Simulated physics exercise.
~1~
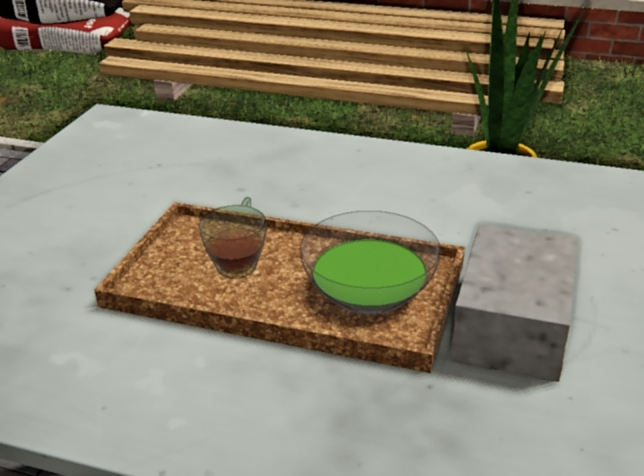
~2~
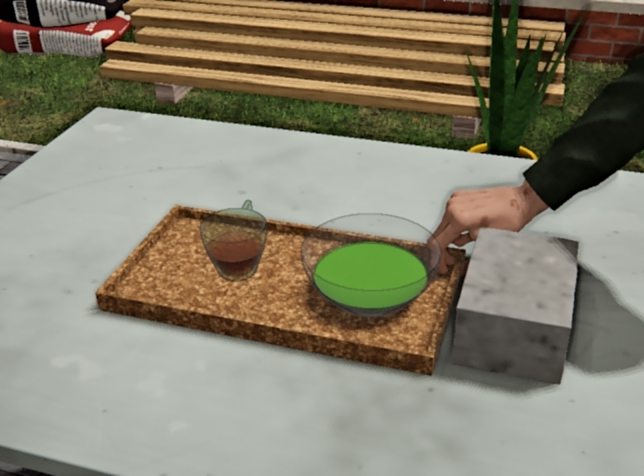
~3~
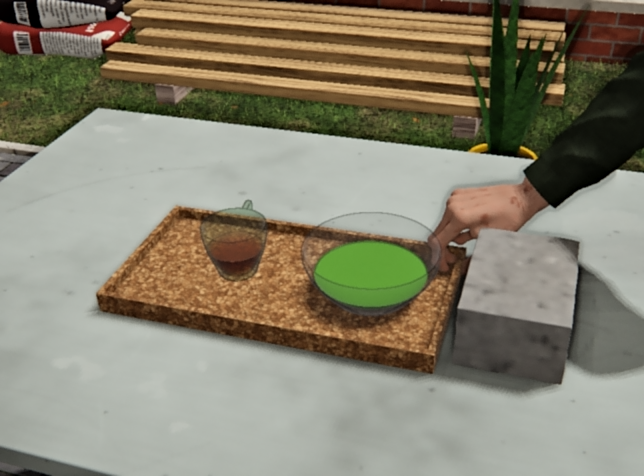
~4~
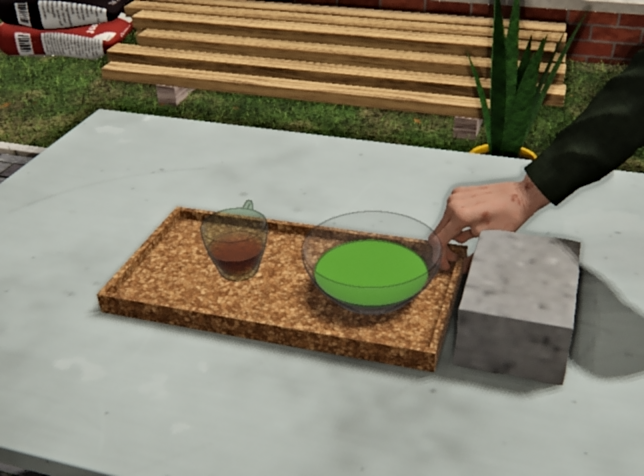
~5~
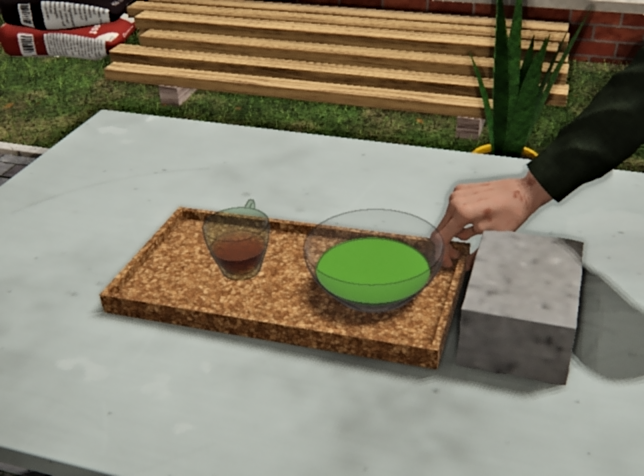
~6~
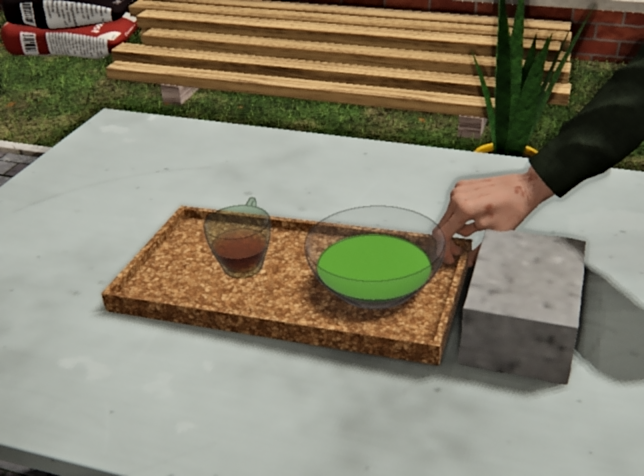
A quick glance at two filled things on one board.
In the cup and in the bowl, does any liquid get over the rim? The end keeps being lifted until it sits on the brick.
On the left the cup - none gets over, on the right the bowl - none gets over.
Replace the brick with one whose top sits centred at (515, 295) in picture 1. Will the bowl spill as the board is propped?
Result: It stays clean.
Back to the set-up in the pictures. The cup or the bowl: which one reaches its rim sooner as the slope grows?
Note: The bowl.
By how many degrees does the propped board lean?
13°, more or less.
Next, the board slopes by about 7°; cup, its rim is dry; bowl, its rim is dry.
After that, the board slopes by about 14°; cup, its rim is dry; bowl, its rim is dry.
Finally, the board slopes by about 13°, resting on the brick; cup, its rim is dry; bowl, its rim is dry.
